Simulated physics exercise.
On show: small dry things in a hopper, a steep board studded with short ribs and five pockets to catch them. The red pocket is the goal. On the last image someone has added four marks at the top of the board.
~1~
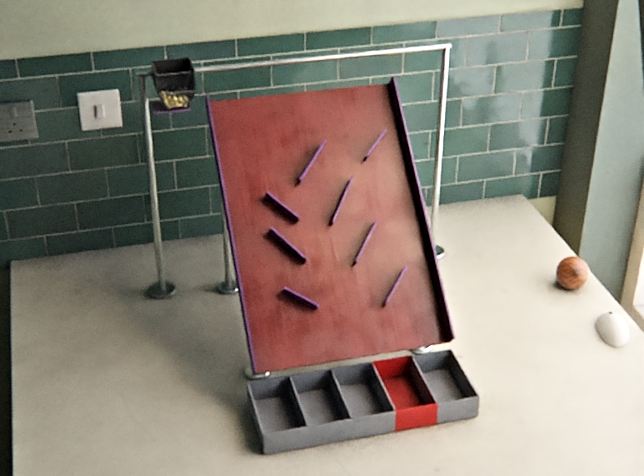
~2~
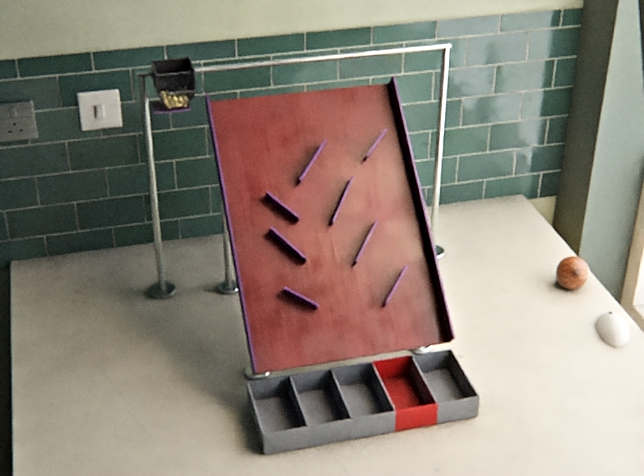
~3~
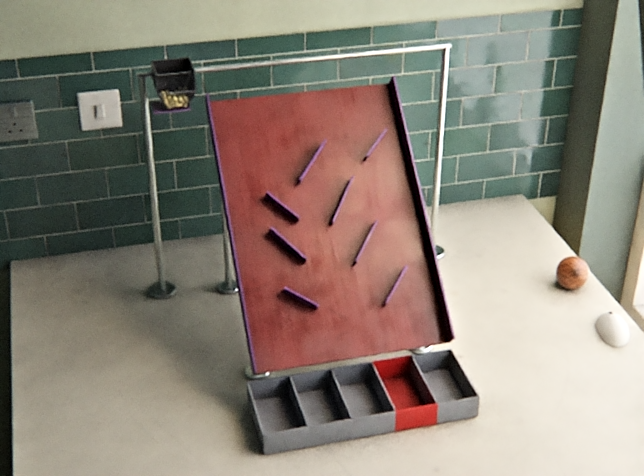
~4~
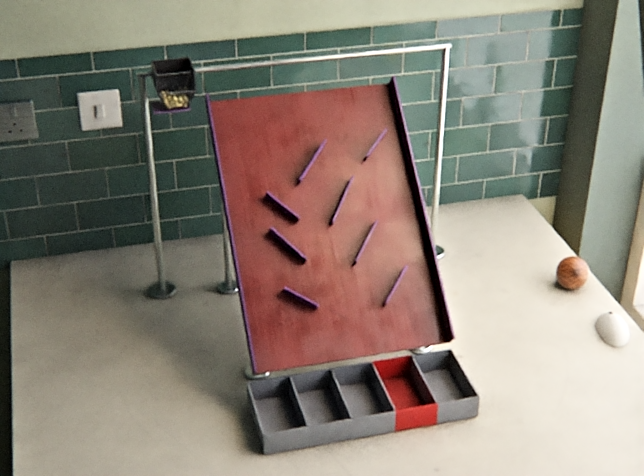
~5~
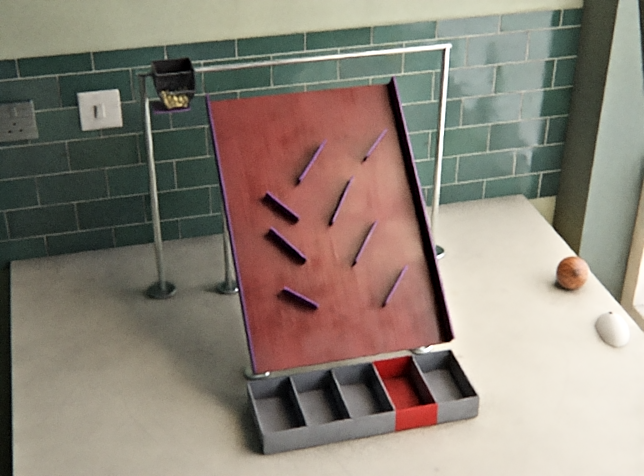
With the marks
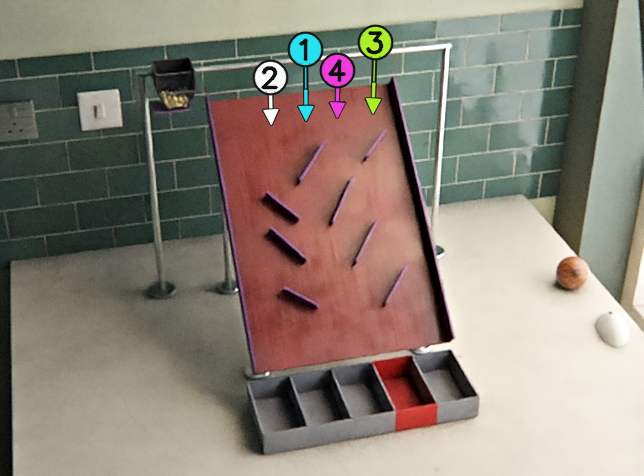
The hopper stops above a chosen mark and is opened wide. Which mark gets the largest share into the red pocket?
Take 2.
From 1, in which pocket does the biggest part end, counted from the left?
The third.
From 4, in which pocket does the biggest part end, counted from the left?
It is the third one.
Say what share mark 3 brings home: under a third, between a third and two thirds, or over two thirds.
Under a third.
On the marked copy, mark 1 meets the board at (305, 115); mark 2 meets the board at (271, 119); mark 3 meets the board at (373, 108); mark 4 meets the board at (337, 111).
If 1 is chosen, about a tenth in the red pocket, the larger part in other pockets, about a tenth outside the box.
If 2 is chosen, roughly a third in the red pocket, roughly half in other pockets, about a tenth outside the box.
If 3 is chosen, about a tenth in the red pocket, the larger part in other pockets, just a few outside the box.
If 4 is chosen, just a few in the red pocket, almost all in other pockets, about a tenth outside the box.
